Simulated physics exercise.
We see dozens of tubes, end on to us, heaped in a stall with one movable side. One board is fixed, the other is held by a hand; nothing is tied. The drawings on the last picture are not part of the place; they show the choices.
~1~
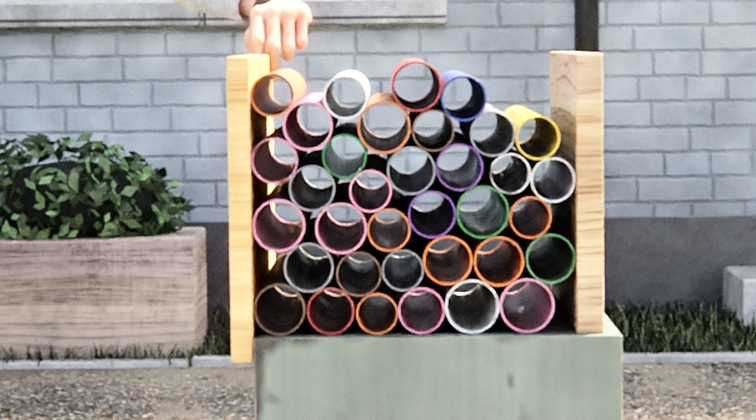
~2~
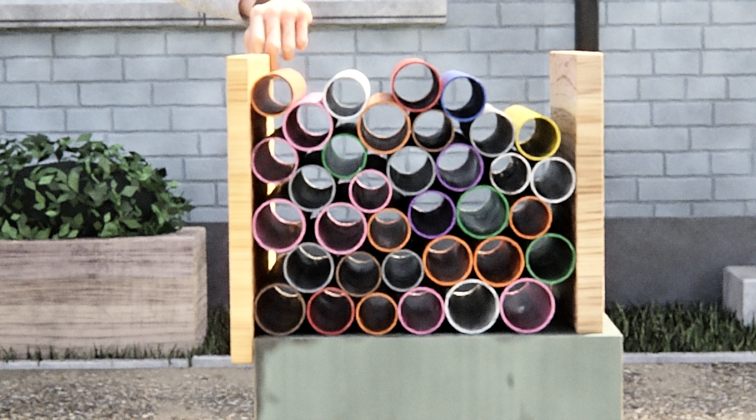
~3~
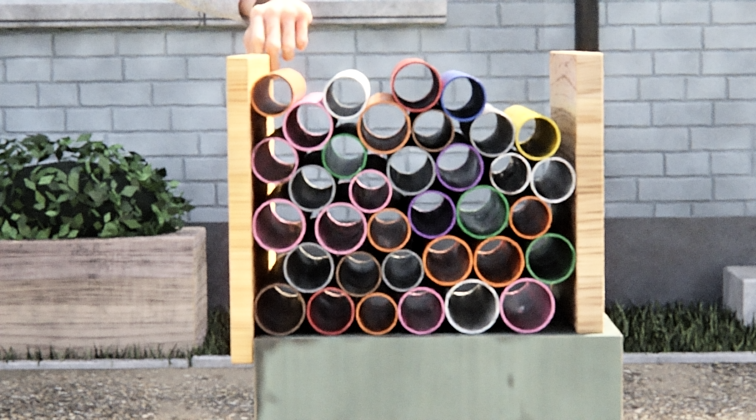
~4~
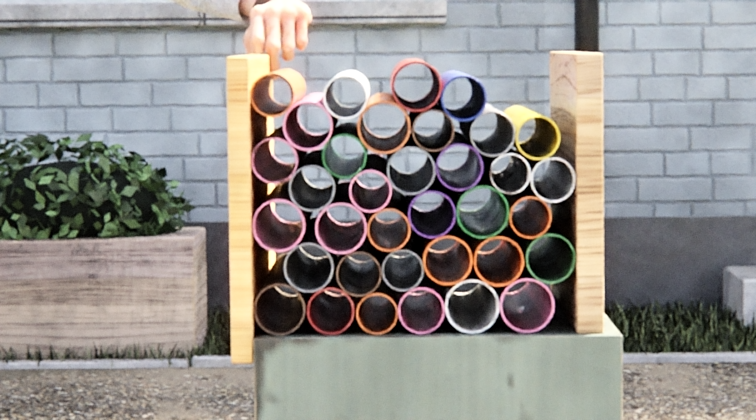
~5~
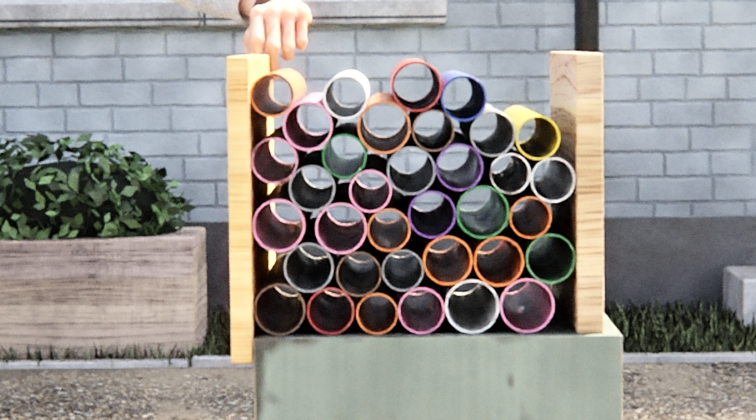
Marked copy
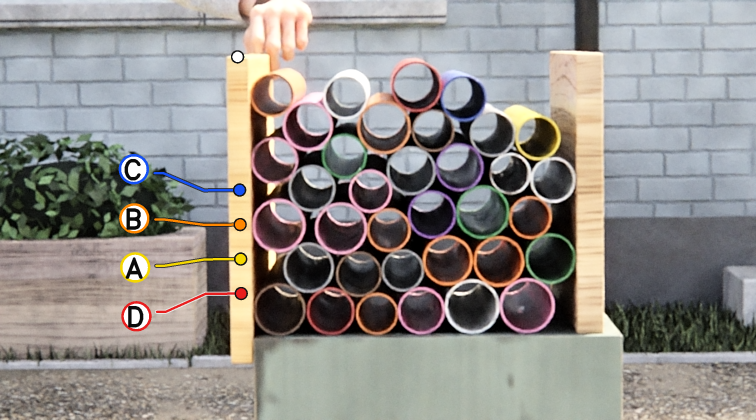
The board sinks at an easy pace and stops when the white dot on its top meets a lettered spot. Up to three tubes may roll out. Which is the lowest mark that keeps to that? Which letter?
Stop at C.
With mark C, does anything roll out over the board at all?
Yes.
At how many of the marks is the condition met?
One of them.
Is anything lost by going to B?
At B: Yes.
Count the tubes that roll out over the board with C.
With C, one.
On the copy, A at (241, 259); B at (240, 225); C at (239, 190); D at (241, 293); the white dot at (237, 57).
On C. First, top of the board (251, 120).
Then, top of the board (252, 189).
Finally, top of the board (252, 189), one out over the board.
By contrast, A four out over the board; B four out over the board; D more than three out over the board.
